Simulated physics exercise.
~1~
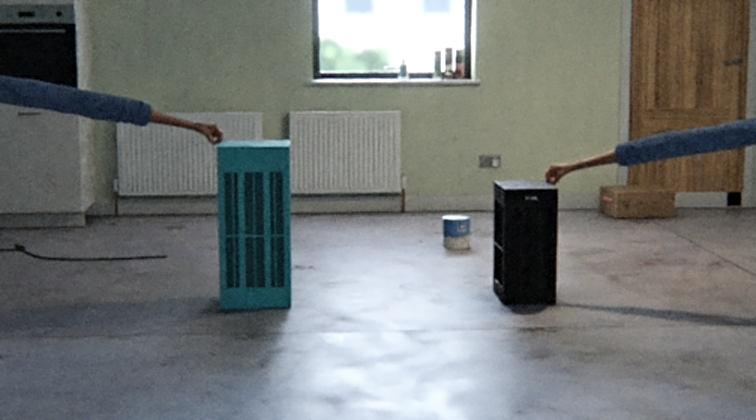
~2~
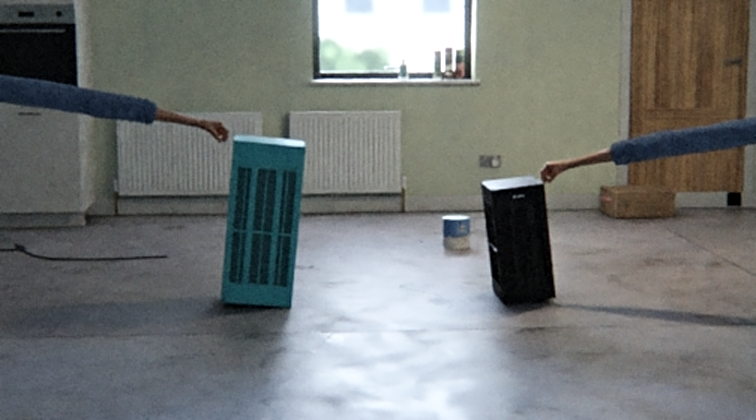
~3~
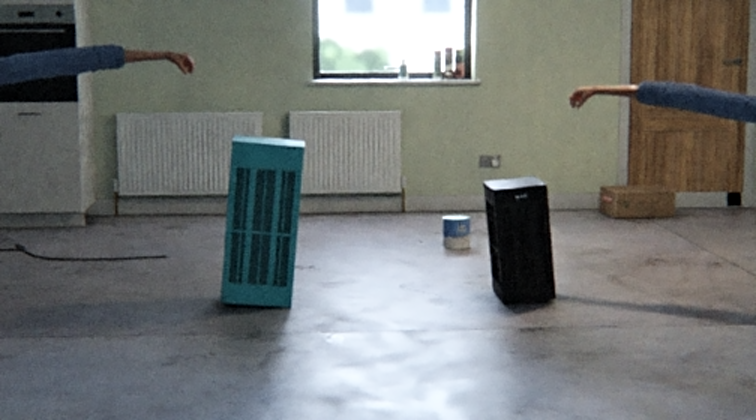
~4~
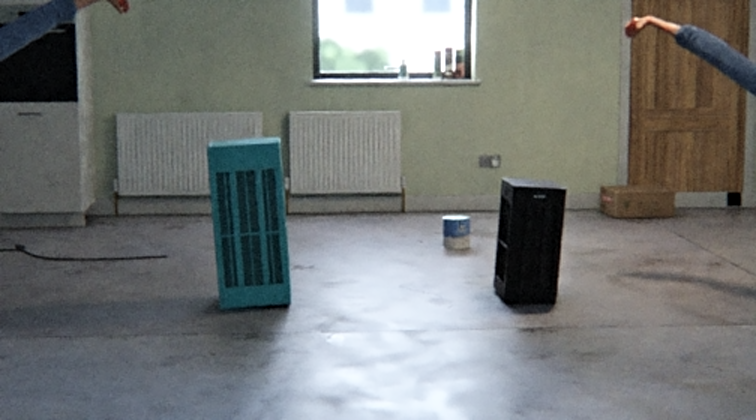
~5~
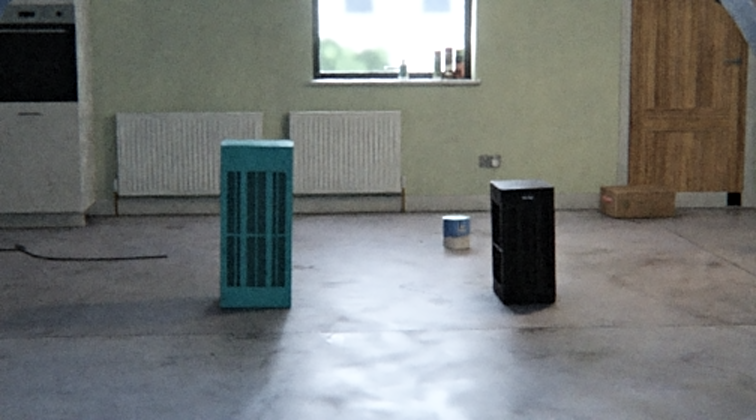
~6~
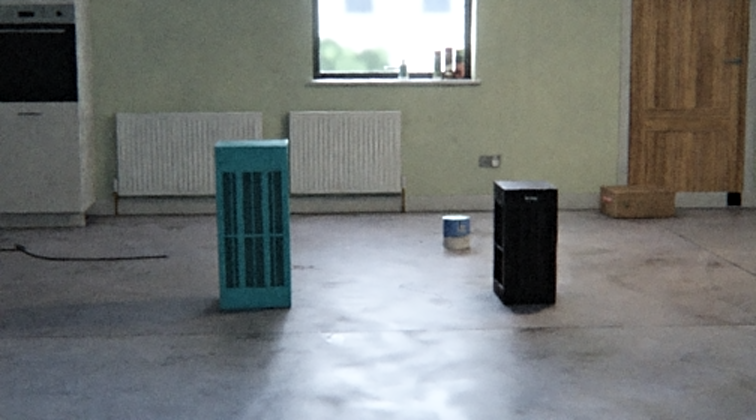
Turquoise crate and smaller black crate tilting under two hands, then rocking after release and settling upright on a bare floor.
